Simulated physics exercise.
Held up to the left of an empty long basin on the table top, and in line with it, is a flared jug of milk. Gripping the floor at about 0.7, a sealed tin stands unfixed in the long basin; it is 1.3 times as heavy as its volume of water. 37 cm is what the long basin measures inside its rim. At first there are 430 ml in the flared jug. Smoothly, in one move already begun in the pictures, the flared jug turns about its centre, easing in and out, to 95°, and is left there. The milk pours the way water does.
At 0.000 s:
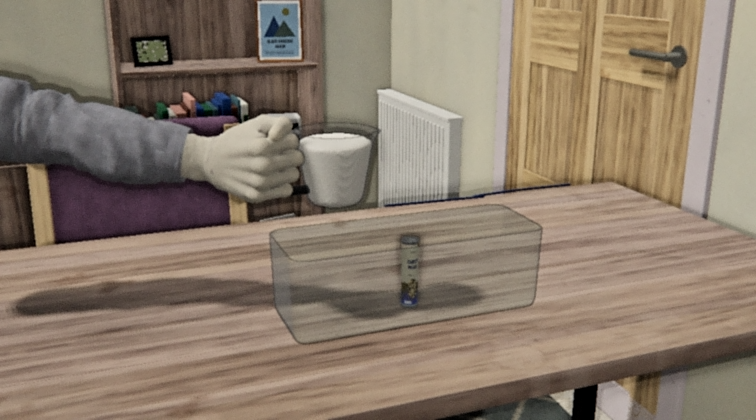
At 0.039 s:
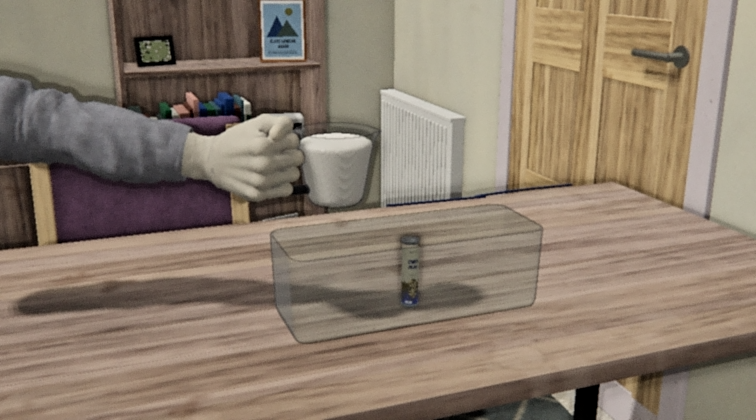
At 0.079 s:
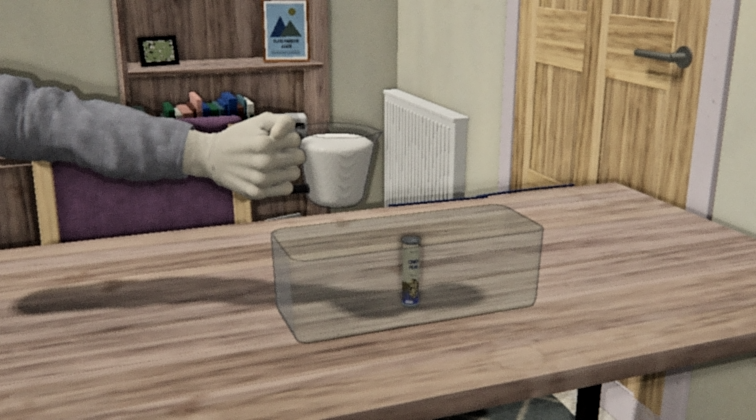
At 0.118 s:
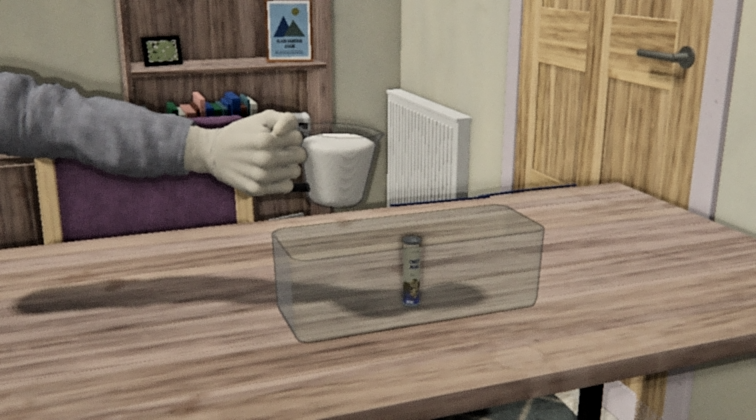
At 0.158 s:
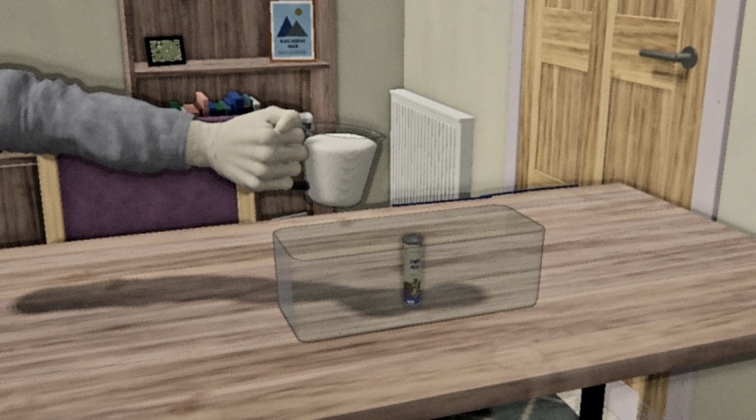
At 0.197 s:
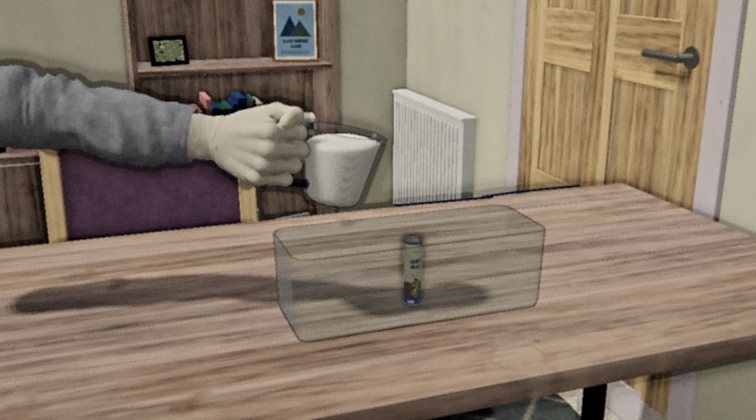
A clear flared jug of milk, held by a pale hand in a grey sleeve reaching from the left, is above a wooden table in a room seen from slightly above. An empty, see-through long basin sits below, a small tin visible through it, with a purple chair, shelves, white radiator and wooden doors behind. The jug starts level, then slowly tilts slightly rightward as the camera drifts slightly right.
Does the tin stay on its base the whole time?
No - tipped.
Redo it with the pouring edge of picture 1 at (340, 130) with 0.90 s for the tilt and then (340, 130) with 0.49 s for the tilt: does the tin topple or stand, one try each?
In the first try it remains standing; in the second it remains standing.
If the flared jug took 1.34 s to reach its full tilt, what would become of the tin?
Outcome - the tin comes down.
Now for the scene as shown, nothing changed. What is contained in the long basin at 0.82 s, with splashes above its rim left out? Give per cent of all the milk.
Near 66 in a hundred.
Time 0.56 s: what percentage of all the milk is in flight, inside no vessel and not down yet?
I'd say close to 20 per cent.
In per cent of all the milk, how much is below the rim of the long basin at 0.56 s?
8 %, roughly.
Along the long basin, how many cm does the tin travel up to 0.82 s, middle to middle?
Around 0 centimetres.
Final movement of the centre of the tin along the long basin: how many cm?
6.5 cm.
Then, 0.56 s in, the tilt is 65° and 72 per cent is still to pour; the tin stands where it began.
Then, 0.82 s in, the tilt is 93° and 20 per cent is still to pour; the tin stands where it began.
Then, 1.10 s in, the tilt is 95° and 1 per cent is still to pour; the tin leans 56°.
Then, 1.40 s in, the tilt is 95° and 0 per cent is still to pour; the tin lies on its side.
Finally, the tin lies on its side.
